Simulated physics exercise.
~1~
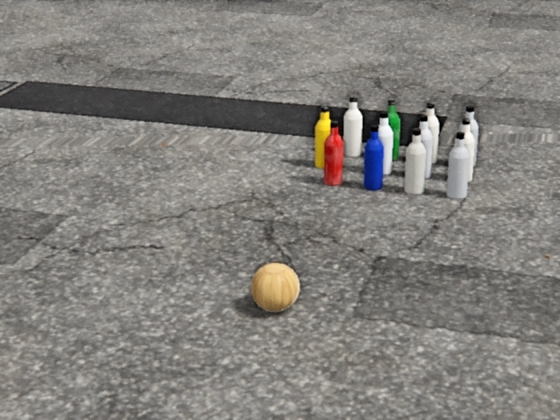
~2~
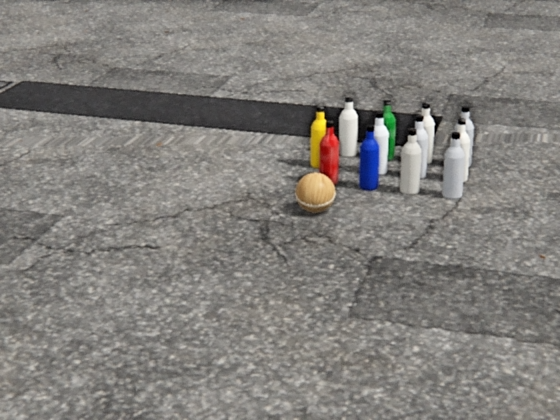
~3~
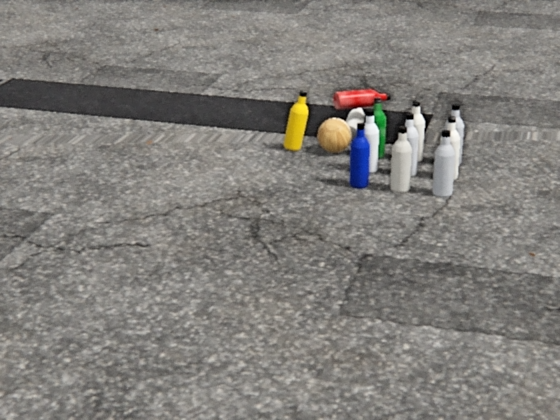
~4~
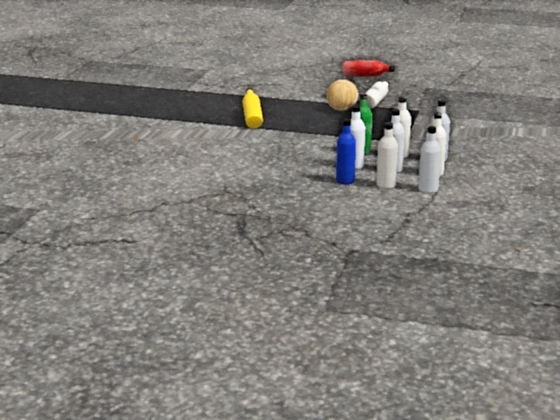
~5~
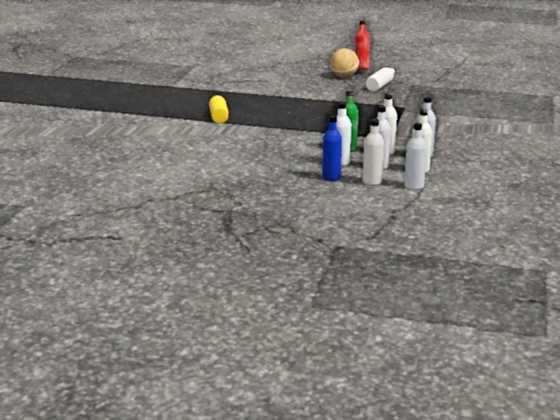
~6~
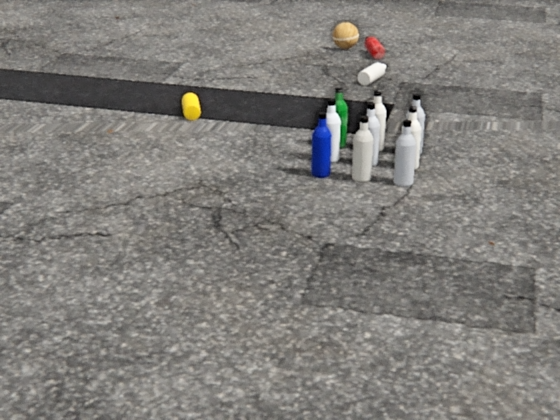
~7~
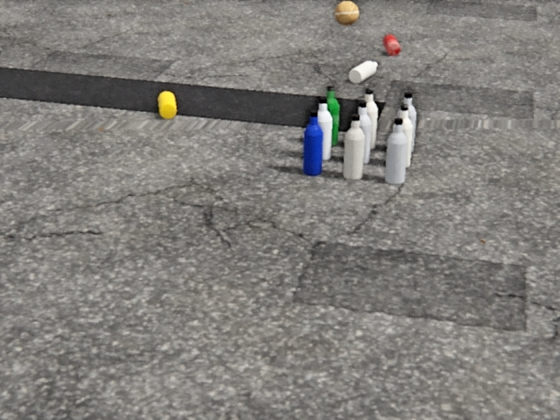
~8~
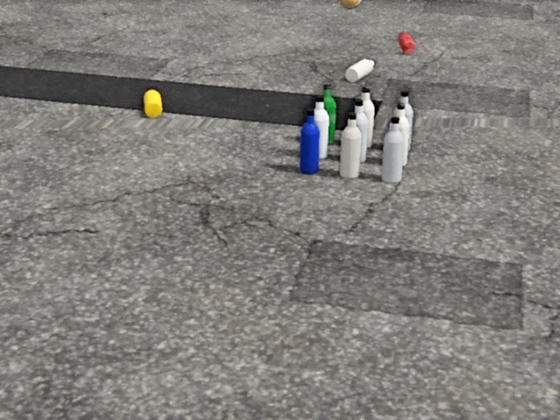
In this clip, a wooden ball rolls across grey pavement into a cluster of capped bottles, knocking over the red, the yellow and a white one, then rolls away toward the top edge while the blue, green and remaining white bottles stay standing.
